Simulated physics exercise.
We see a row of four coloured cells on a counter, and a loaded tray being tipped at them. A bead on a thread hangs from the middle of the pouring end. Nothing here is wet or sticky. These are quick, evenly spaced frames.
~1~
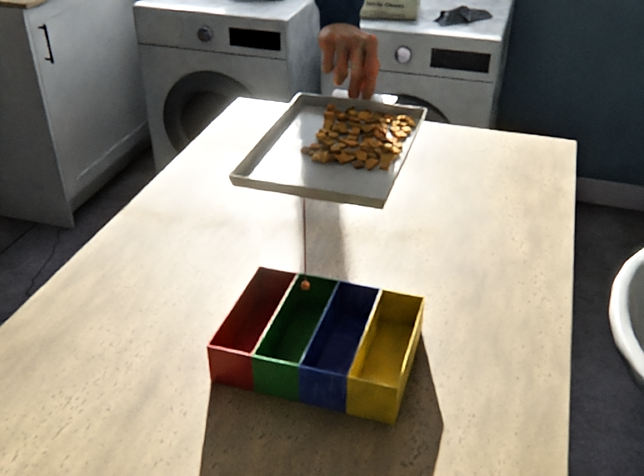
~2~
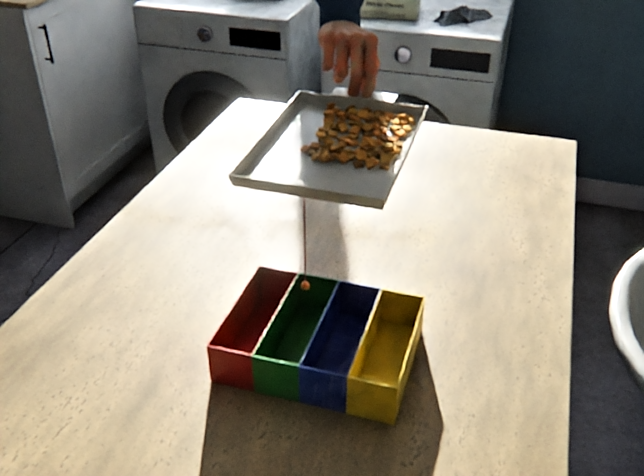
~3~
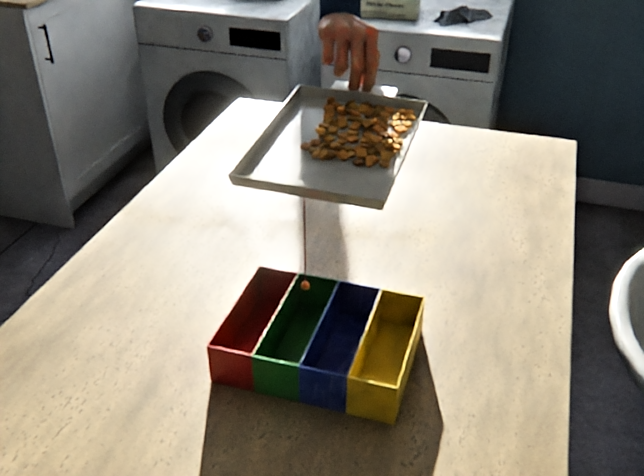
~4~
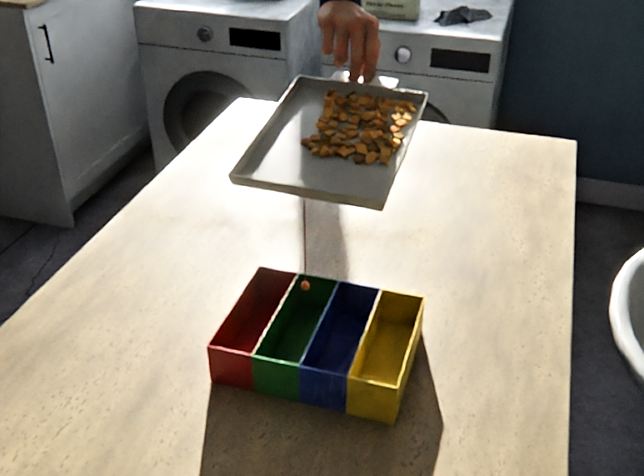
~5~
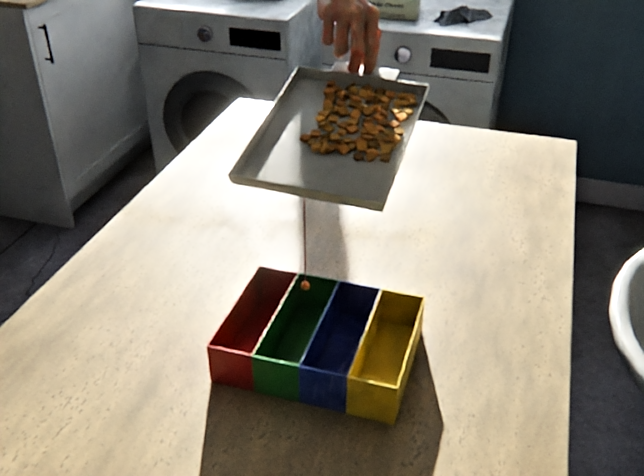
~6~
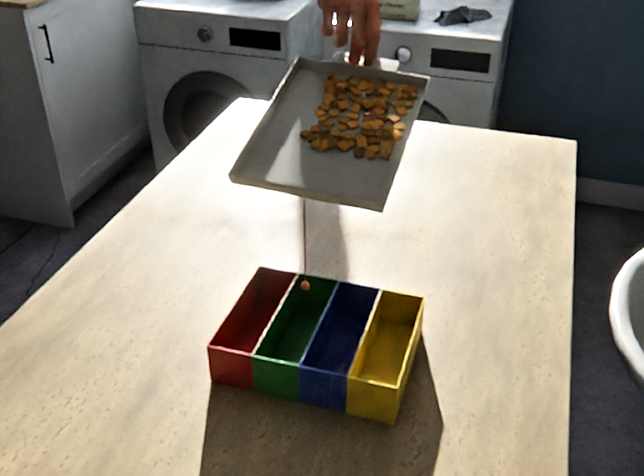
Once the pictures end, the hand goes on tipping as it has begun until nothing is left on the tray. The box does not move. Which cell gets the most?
Fullest: The blue cell.
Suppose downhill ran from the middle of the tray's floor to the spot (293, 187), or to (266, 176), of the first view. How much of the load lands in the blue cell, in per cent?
Near 20 % and 0 %.
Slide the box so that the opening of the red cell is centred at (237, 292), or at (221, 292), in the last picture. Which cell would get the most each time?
At the first place the yellow one, at the second the cell in yellow.
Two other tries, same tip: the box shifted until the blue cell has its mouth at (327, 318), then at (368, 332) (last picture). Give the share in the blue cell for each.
Roughly 40 per cent, and 50 per cent.
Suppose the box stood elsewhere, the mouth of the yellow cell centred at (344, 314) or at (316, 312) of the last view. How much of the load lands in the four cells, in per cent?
Roughly 70 per cent, and 40 per cent.
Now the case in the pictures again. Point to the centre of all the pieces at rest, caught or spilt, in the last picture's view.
Around (338, 363).
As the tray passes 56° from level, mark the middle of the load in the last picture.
Around (346, 179).
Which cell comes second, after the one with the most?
It is the cell in green.
Just after the last frame, tray tipped steeply; almost all on the tray; just a few falling or outside the box.
A moment on, tray tipped right over; the larger part on the tray; about a tenth in the green cell; just a few in the yellow cell; just a few in the blue cell.
Further on, tray tipped past a quarter turn; roughly half in the blue cell; roughly a quarter in the green cell; about a tenth in the yellow cell; just a few in the red cell.
When it is over, tray tipped past a quarter turn; roughly half in the blue cell; roughly a quarter in the green cell; about a tenth in the yellow cell; just a few in the red cell.
